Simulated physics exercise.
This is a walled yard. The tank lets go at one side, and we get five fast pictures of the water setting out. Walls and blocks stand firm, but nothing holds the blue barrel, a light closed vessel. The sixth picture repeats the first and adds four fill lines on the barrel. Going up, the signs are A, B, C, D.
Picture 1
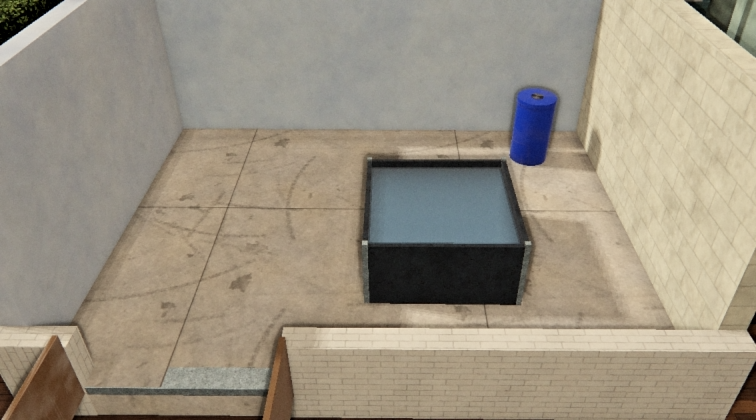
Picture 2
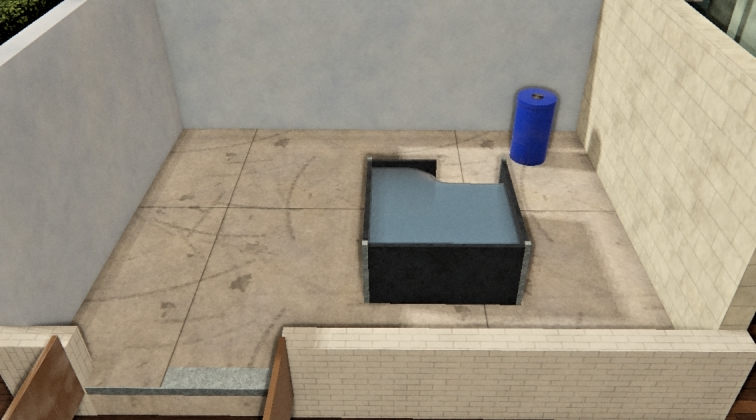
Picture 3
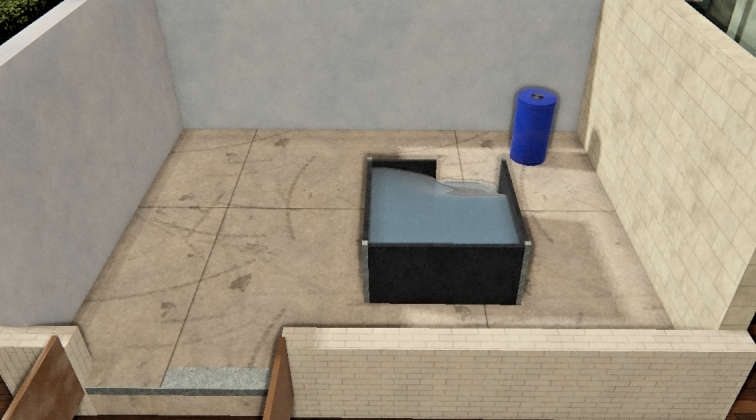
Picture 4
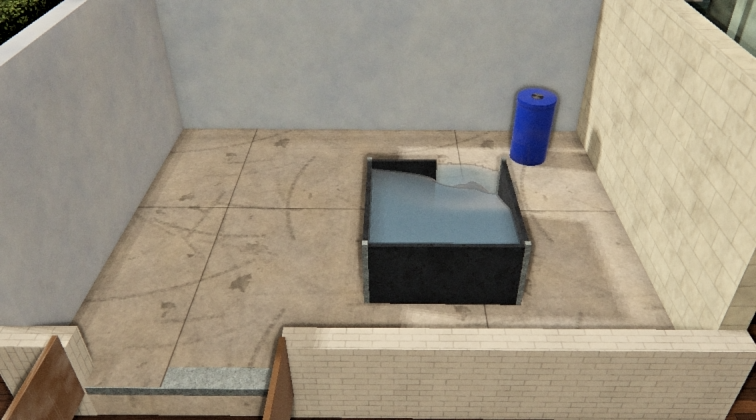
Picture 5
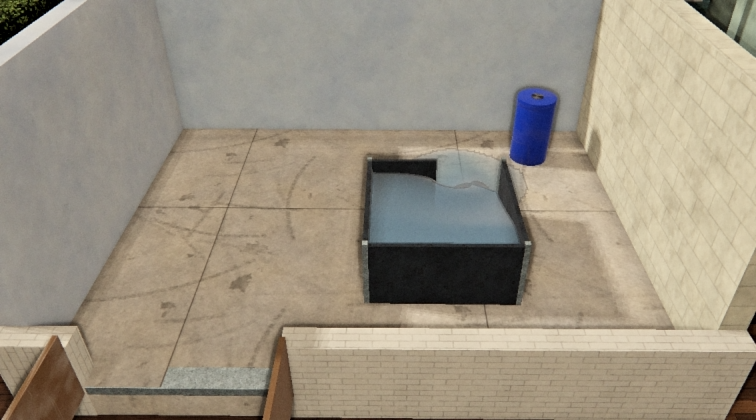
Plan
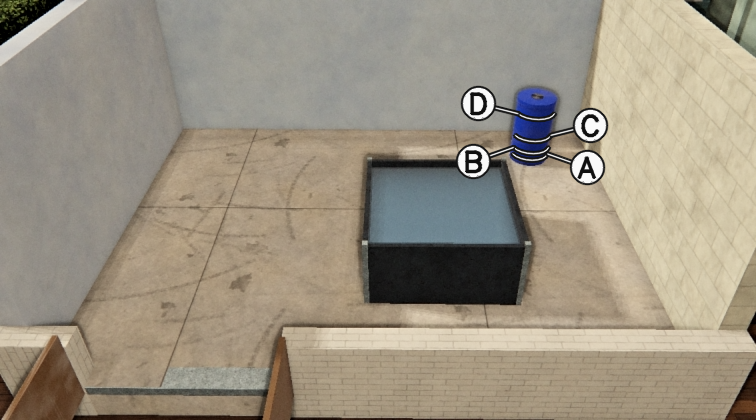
A walled yard with a stained concrete floor is seen from above, over a low pale brick wall with an open gate at the lower left. A black-sided square tank full of blue-grey water stands right of centre, with a blue barrel behind it to the right. Part of the tank's back side disappears, and water sinks near the gap and spreads out through it, while the camera stays still.
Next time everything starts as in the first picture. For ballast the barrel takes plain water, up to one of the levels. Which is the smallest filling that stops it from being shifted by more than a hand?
Line C.
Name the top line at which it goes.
That would be B.
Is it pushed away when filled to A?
Yes.
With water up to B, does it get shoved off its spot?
Yes.
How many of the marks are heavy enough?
Two.
On the marked copy, A at (532, 160); B at (533, 153); C at (535, 141); D at (538, 119); from the bottom up A, B, C, D.
Choosing A, it is pushed about 5 times its own width away.
Choosing B, it is pushed about half its own width away.
Choosing C, it does not move.
Choosing D, it does not move.
